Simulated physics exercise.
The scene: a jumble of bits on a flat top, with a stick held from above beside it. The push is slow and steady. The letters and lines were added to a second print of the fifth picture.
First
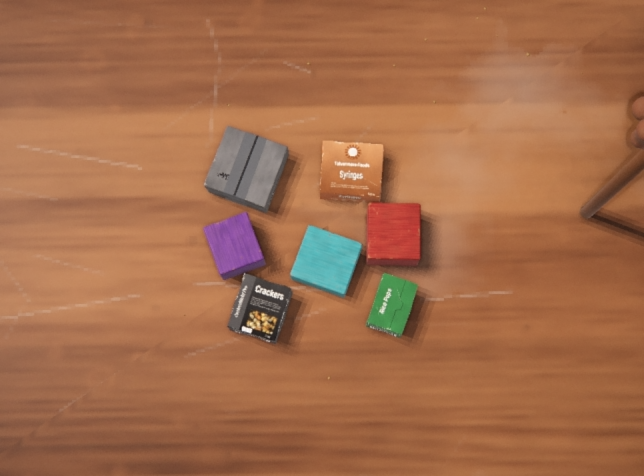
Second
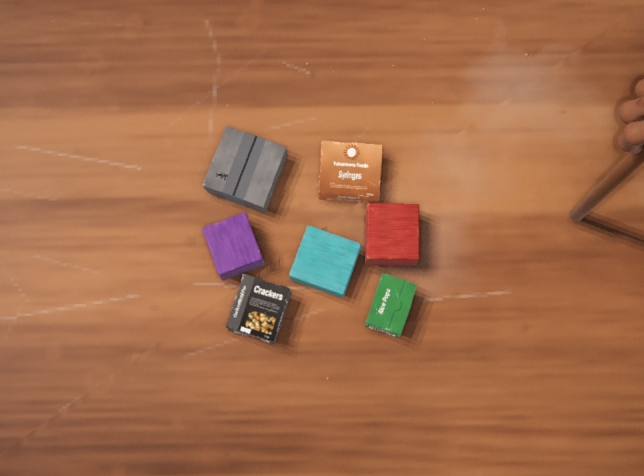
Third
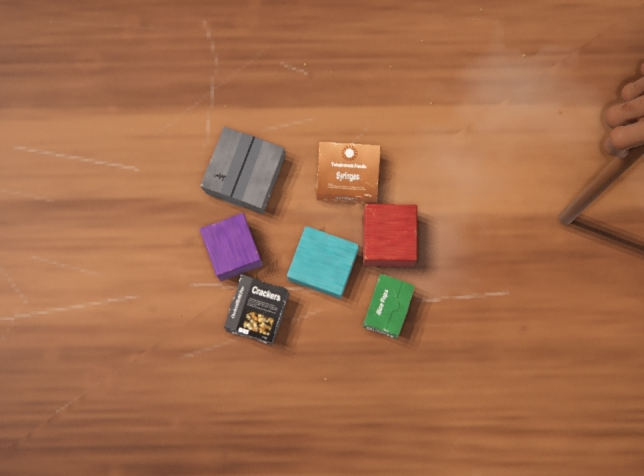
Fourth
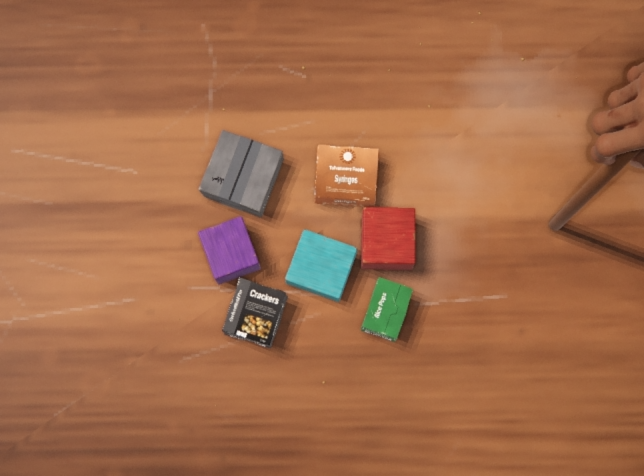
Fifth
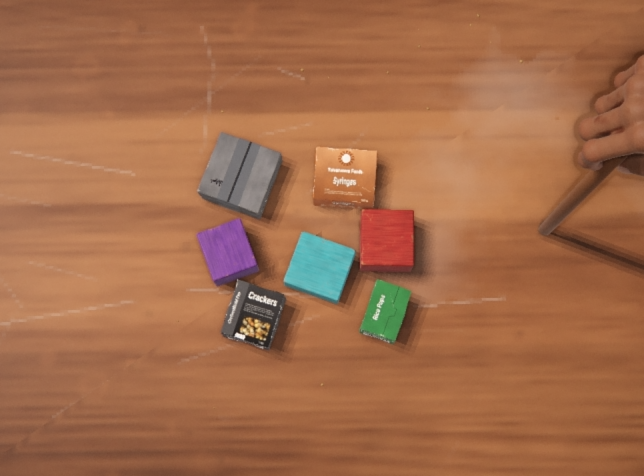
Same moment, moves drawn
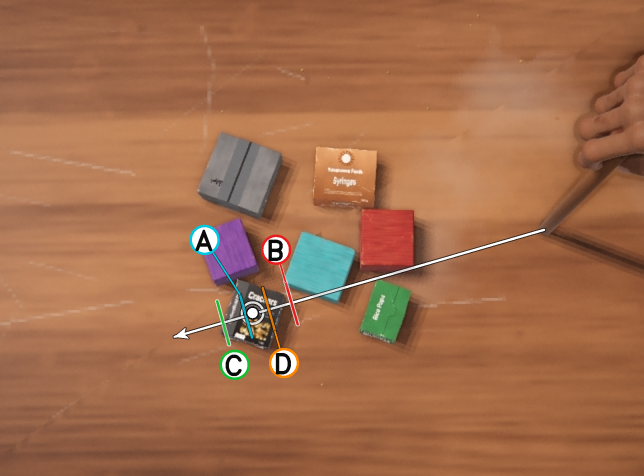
On a wooden tabletop, a hand at the right edge edged slowly left, holding a dark, thin-framed tool, while the small cluster of coloured blocks and little packets beside it stayed practically still, untouched.
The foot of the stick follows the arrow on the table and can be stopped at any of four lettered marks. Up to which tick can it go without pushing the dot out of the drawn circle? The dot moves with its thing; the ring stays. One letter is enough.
As far as tick B.
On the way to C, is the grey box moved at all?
No.
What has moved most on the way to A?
The black packet has gone farthest.
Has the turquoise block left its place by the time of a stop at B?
By then, yes.
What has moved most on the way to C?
The black packet.
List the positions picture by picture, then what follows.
The first picture shows purple block (234, 247); turquoise block (327, 262); grey box (247, 170).
The second picture shows grey box (246, 170); orange box (350, 172).
The third picture shows green packet (389, 307); black packet (257, 310).
The fourth picture shows red block (388, 239); purple block (229, 251).
The fifth picture shows turquoise block (320, 268); grey box (240, 176); orange box (345, 178).
On the marked copy, A at (246, 316); B at (291, 303); C at (223, 323); D at (269, 309); the arrow from (544, 230) to (175, 337); the white dot at (253, 314).
With B. Early on, foot of the stick (455, 256).
Further on, foot of the stick (365, 282); red block (363, 240); turquoise block (299, 261).
At the end, foot of the stick (292, 303); red block (361, 239); turquoise block (299, 261); the dot is still in its ring.
As for the rest, A shifts the dotted thing to (213, 331); C shifts the dotted thing to (194, 342); D shifts the dotted thing to (235, 321).
